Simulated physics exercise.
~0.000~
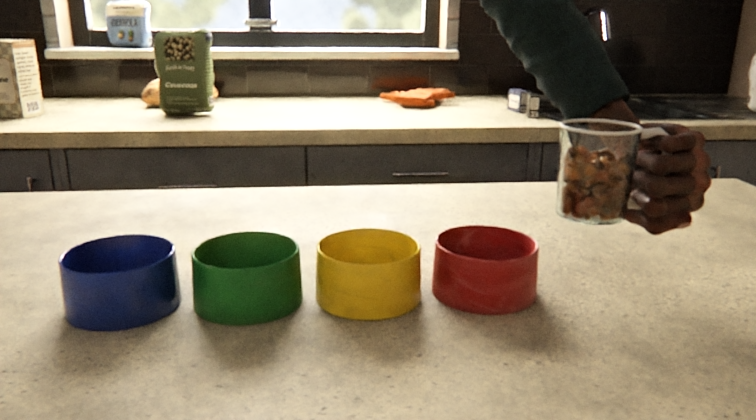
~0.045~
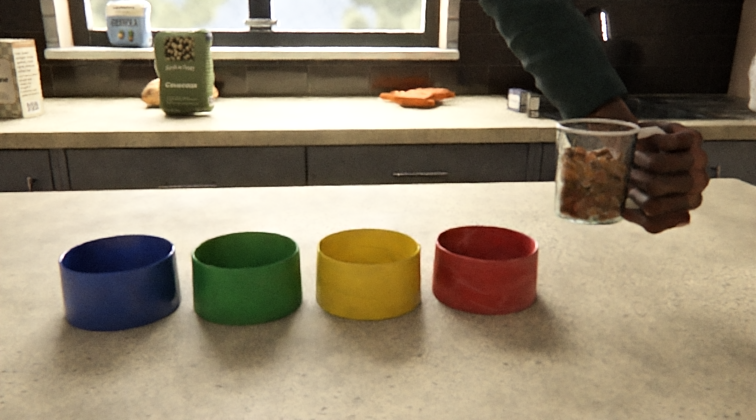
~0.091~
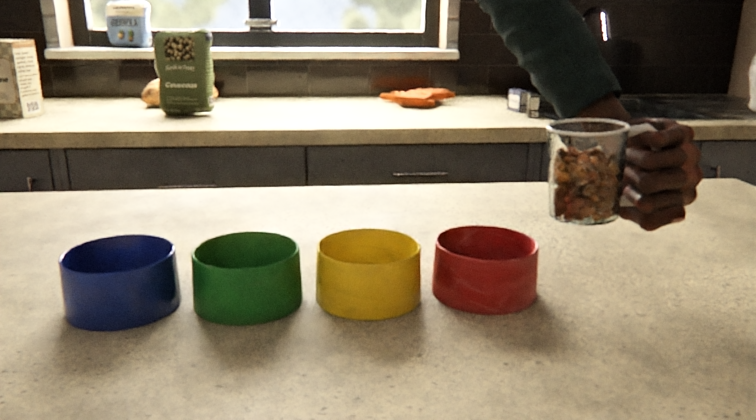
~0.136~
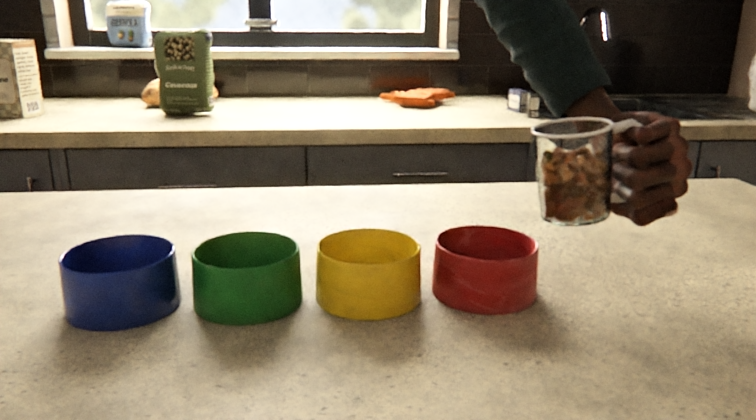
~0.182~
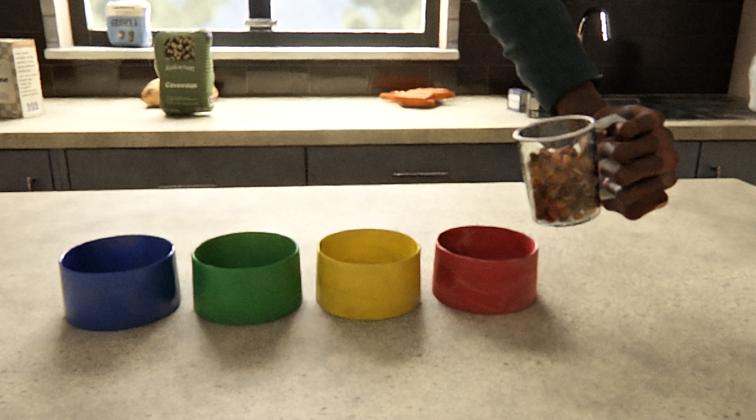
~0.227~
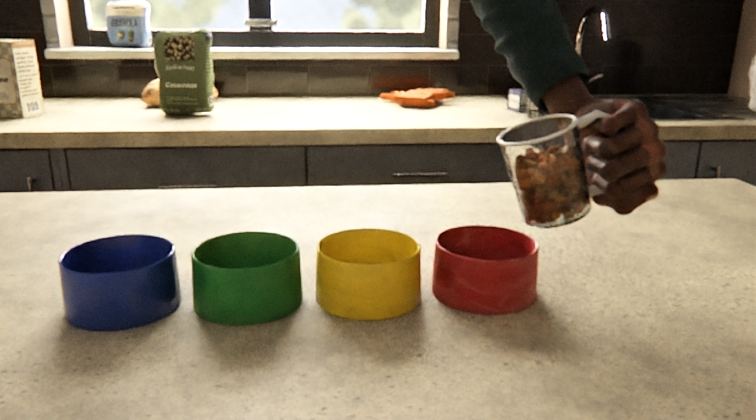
A hand holding a see-through cup of brown kibble moves left above a kitchen counter, gradually tilting the cup leftward, while blue, green, yellow and red dishes sit still in a row beside it.
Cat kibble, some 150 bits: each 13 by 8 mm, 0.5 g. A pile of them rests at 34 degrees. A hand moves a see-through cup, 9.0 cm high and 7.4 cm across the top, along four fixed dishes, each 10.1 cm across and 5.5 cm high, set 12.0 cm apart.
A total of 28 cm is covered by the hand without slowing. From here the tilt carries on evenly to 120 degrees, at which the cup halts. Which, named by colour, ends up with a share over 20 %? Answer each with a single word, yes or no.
Red no, blue no, green yes, yellow no, counter no.
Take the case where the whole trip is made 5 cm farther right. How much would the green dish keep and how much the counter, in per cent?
Shares would be green 10 and counter 50.
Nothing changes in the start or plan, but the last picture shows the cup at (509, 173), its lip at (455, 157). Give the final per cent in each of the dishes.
Dish by dish: Red 0 percent, blue 0 percent, green 100 percent, yellow 0 percent.
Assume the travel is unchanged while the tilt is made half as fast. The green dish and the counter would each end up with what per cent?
Shares - green: 100, counter: 0.
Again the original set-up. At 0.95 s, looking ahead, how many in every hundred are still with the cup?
Roughly 100 percent.
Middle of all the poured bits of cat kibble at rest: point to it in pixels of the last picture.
Once everything settles, the centre is around (251, 283).
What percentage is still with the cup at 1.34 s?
10 %.
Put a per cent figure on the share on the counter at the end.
About 0 percent.
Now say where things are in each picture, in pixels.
The first frame shows cup at (595, 171), tilt 0 degrees, lip at (564, 127), moved 0.0 cm; middle of the pieces at (590, 182); red dish at (487, 242); yellow dish at (369, 246); green dish at (246, 250); blue dish at (118, 253).
The second frame shows cup at (593, 171), tilt 1 degrees, lip at (561, 128), moved 0.3 cm; middle of the pieces at (587, 182).
The third frame shows cup at (585, 171), tilt 4 degrees, lip at (551, 130), moved 1.0 cm; middle of the pieces at (581, 182).
The fourth frame shows cup at (574, 172), tilt 9 degrees, lip at (535, 133), moved 2.3 cm; middle of the pieces at (570, 183).
The fifth frame shows cup at (560, 172), tilt 14 degrees, lip at (517, 138), moved 3.6 cm; middle of the pieces at (558, 183).
The sixth frame shows cup at (547, 172), tilt 19 degrees, lip at (501, 142), moved 5.0 cm; middle of the pieces at (546, 183); red dish at (487, 242); yellow dish at (369, 246); green dish at (246, 250); blue dish at (118, 253). Its pace works out near 110 degrees a second; the hand travels 30 cm a second.
After 0.66 s, tilt 67 degrees; cup holds 100 %.
After 0.95 s, tilt 100 degrees; cup holds 100 %.
Then, at 1.34 s, tilt 120 degrees; cup holds 10 %, green 90 %.
At rest (1.9 s), red 0 %, blue 0 %, green 100 %, yellow 0 %, counter 0 %.
